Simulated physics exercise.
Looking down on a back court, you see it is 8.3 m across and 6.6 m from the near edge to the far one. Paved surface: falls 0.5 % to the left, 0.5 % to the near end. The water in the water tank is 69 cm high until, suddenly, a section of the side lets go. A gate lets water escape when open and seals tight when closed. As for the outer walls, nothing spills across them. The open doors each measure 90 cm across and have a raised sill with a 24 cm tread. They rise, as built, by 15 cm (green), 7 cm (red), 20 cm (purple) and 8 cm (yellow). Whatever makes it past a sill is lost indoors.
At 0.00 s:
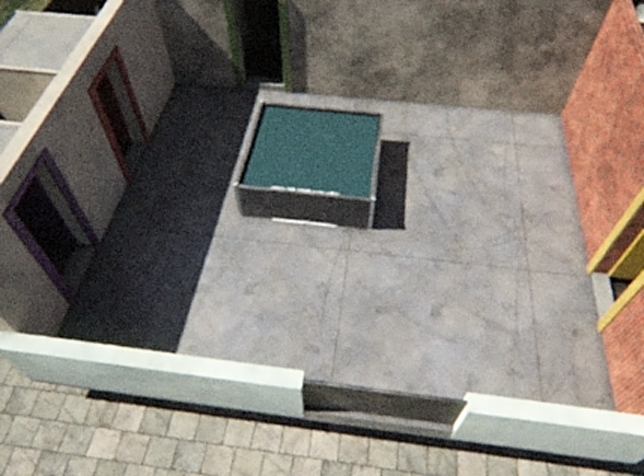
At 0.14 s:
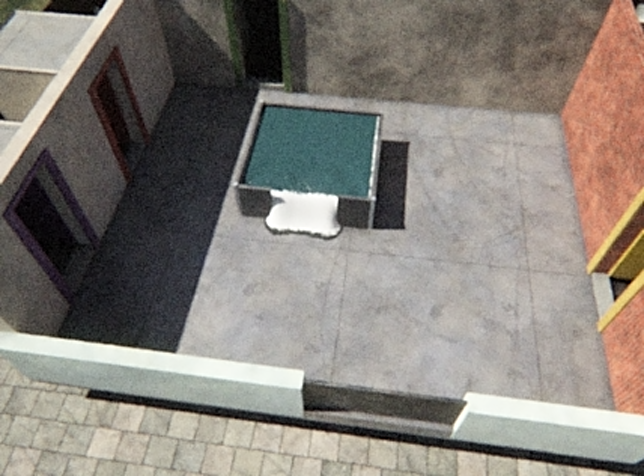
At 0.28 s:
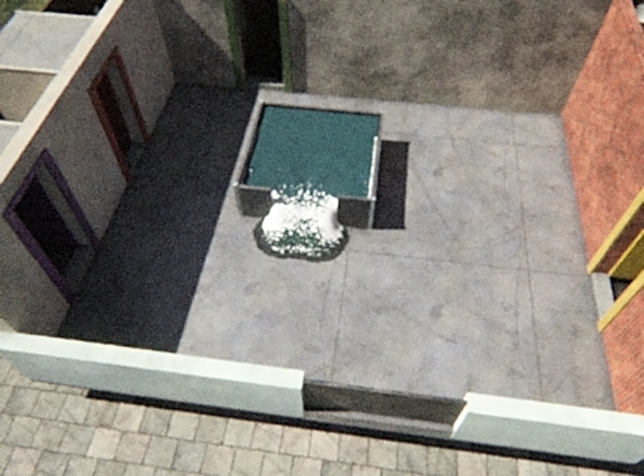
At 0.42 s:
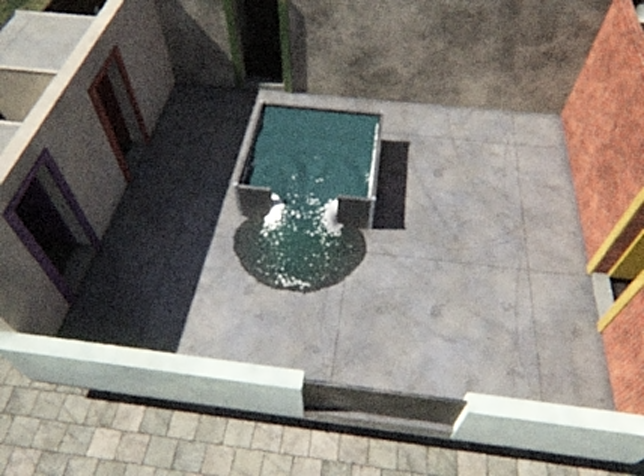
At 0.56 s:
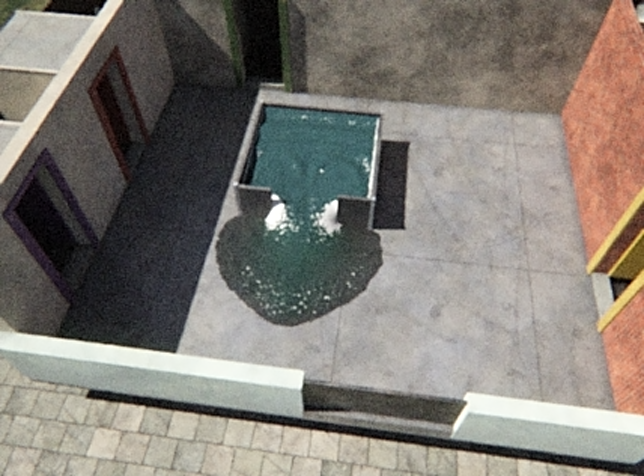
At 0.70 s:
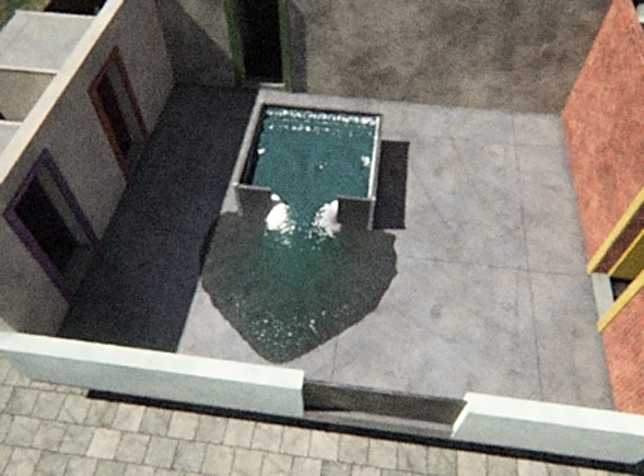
Water bursting from the near side of a square tank in a walled courtyard, foaming, then spreading across the grey paving.
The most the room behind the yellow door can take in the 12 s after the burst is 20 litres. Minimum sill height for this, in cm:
5.5 cm, roughly.
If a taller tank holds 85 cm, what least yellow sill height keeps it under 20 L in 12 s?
Minimum height: Approx. 8.5 cm.
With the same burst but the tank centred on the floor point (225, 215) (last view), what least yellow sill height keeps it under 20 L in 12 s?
Then about 7.5 centimetres at the least.
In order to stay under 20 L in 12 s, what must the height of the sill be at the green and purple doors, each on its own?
You'd want some 6.5 cm at green and some 11.0 cm at purple.
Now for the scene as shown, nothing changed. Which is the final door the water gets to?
Final door: Green.
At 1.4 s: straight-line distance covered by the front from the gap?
Around 3.6 m from the gap.
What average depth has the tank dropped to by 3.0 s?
Some 33 cm.
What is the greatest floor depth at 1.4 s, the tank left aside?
Around 36 centimetres.
After 1.4 s water covers 20 % of the floor, deepest (36 cm) near (302, 231); it has not reached the yellow door.
After 3.0 s water covers 35 % of the floor, deepest (34 cm) near (46, 360); it has not reached the yellow door.
After 12.0 s water covers 100 % of the floor, deepest (12 cm) near (336, 105); 5 cm at the yellow door, 5 litres in over its 8 cm sill.
At the yellow door as built, the water arrived by 3.6 s and peaked near 10 cm at 4.6 s.
Run again over the same 12 s with other heights there, 34 litres in over 4.5 cm, 13 litres over 6.5 cm. The limit of 20 litres is kept from about 5.5 cm up.
